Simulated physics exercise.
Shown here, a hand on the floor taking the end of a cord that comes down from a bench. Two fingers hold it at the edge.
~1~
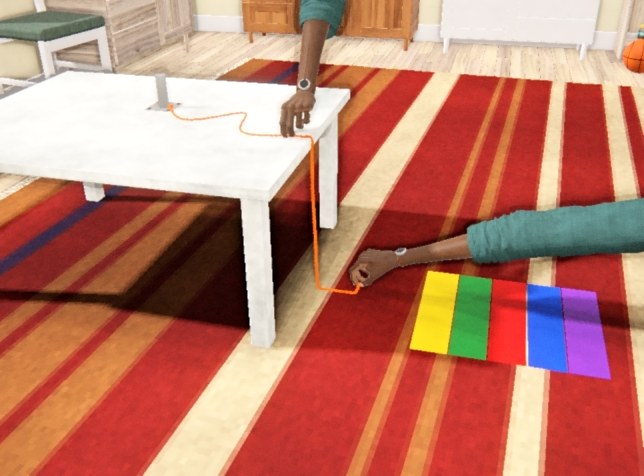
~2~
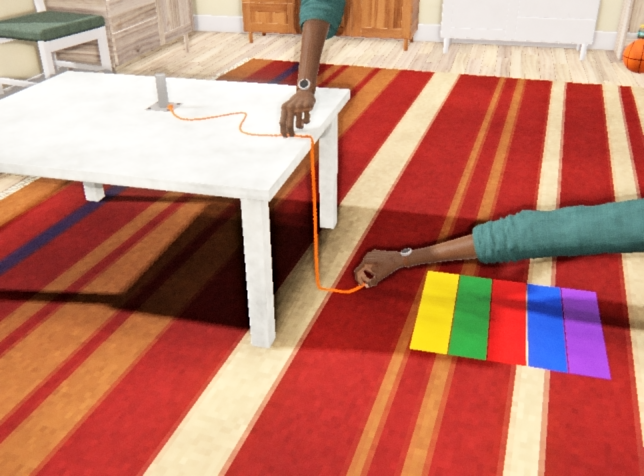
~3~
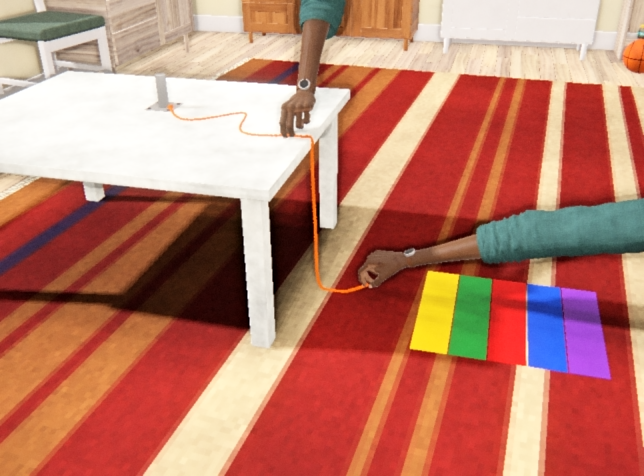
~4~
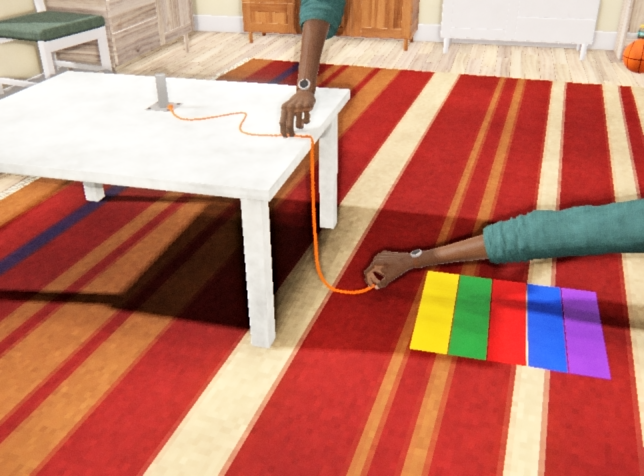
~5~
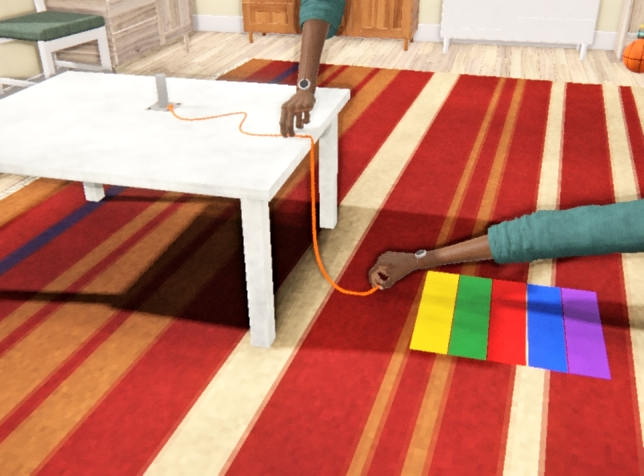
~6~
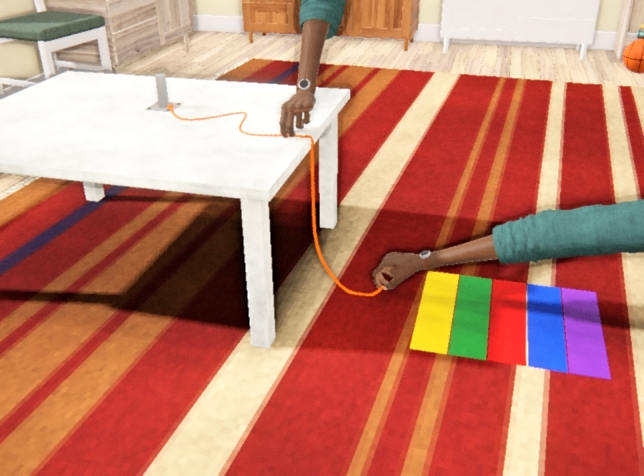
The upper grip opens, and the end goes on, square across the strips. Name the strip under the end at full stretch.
The end stops over the blue strip.
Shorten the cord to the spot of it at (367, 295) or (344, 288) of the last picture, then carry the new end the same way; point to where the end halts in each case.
About (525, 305) and (485, 300).
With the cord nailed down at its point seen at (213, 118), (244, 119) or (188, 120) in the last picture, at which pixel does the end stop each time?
Near (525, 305), (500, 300) and (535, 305).
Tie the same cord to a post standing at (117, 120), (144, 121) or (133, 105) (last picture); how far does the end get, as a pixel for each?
Near (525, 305), (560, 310) and (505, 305).
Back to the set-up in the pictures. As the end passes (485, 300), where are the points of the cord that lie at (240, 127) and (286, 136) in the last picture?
At (302, 126), then (331, 173).
Soon after, end near (485, 300); over green.
Then, end near (528, 306); over red.
At full stretch, end near (553, 309); over blue. It gets as far as the blue strip.
